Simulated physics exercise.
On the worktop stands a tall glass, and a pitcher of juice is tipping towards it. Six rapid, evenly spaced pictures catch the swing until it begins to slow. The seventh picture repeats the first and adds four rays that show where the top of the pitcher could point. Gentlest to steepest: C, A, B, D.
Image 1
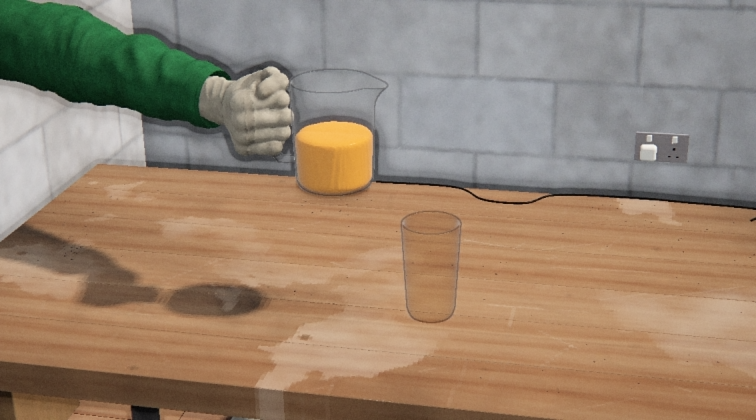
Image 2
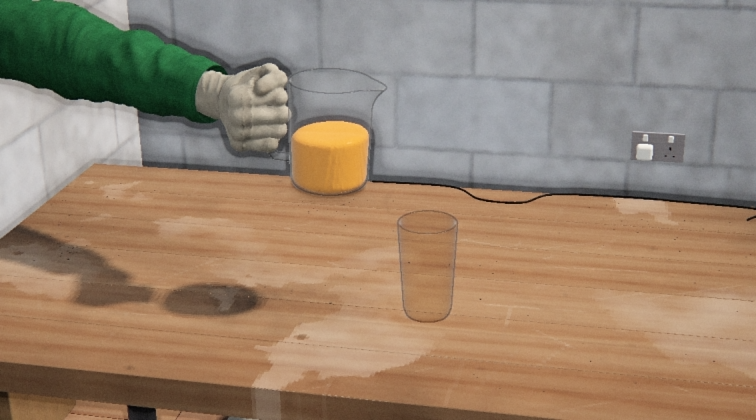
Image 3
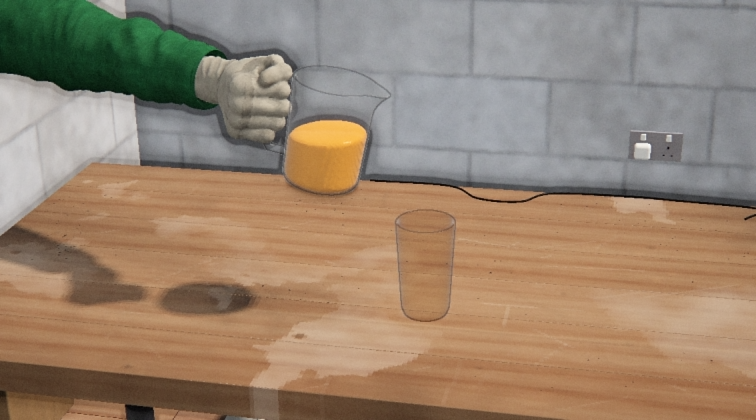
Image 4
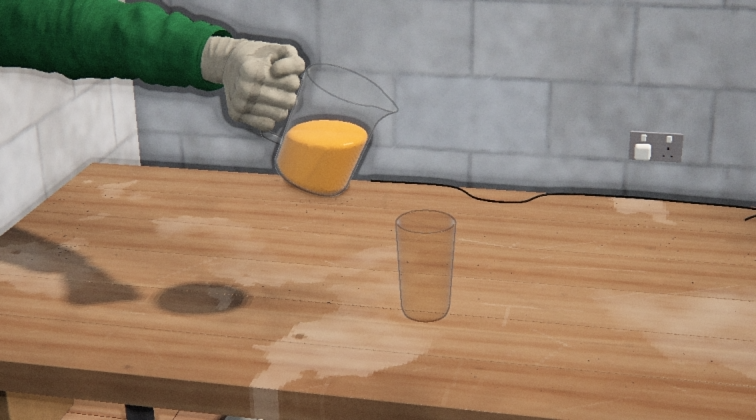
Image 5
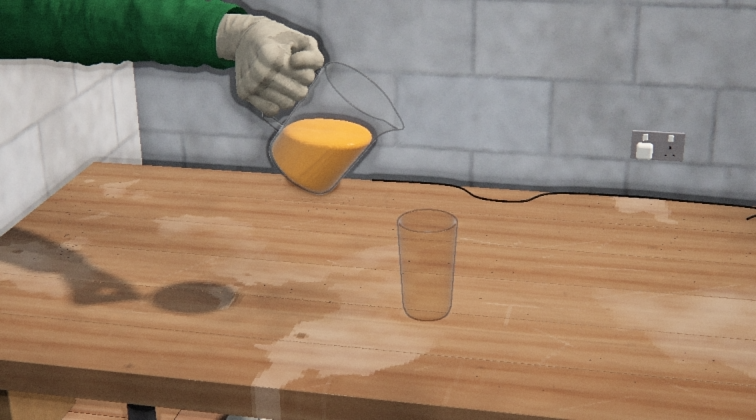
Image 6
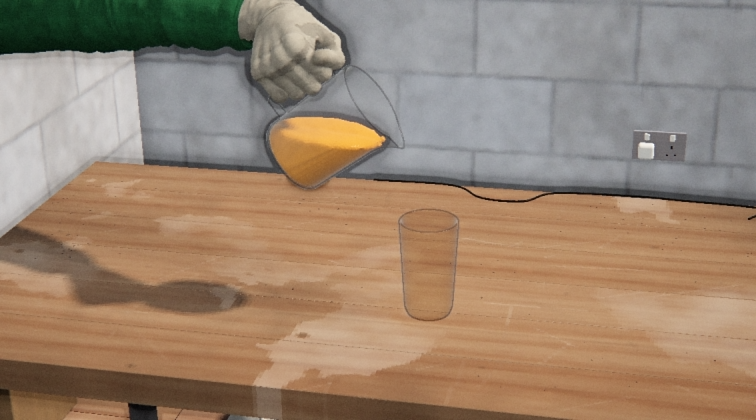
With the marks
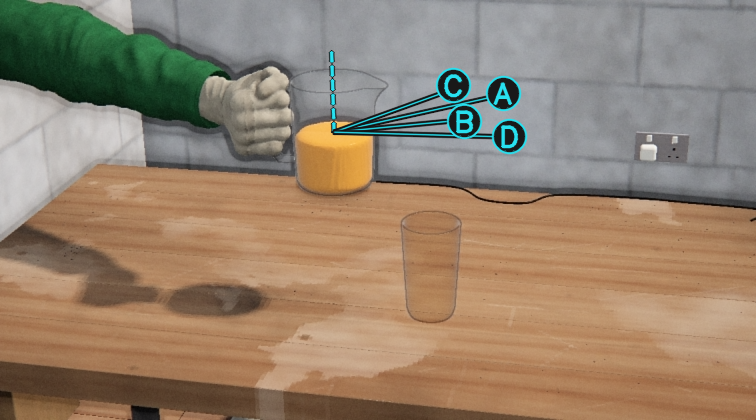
A gloved hand in a green sleeve held a clear pitcher of orange juice above a wooden worktop, then tilted it steadily to the right, the juice sliding up to its lip near an empty glass.
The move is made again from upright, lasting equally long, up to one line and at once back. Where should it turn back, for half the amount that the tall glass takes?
The answer is tilt A.
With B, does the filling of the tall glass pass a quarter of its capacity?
Yes.
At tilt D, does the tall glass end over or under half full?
Over half.
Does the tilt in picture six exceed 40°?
Yes.
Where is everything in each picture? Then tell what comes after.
Upright, lip at (386, 86); rim of the tall glass round (431, 222); nothing has left yet.
Tipped about 3°, lip at (385, 88); nothing has left yet.
Tipped about 11°, lip at (389, 96); nothing has left yet.
Tipped about 23°, lip at (397, 110); nothing has left yet.
Tipped about 37°, lip at (403, 127); nothing has left yet.
Tipped about 53°, lip at (403, 146); nothing has left yet.
On the marked copy, A at (487, 98); B at (446, 121); C at (439, 94); D at (492, 136).
For tilt A, the tall glass ends with about 49 % of what it can hold.
For tilt B, the tall glass ends with about 67 % of what it can hold.
For tilt C, the tall glass ends with about 31 % of what it can hold.
For tilt D, the tall glass ends with about 84 % of what it can hold.
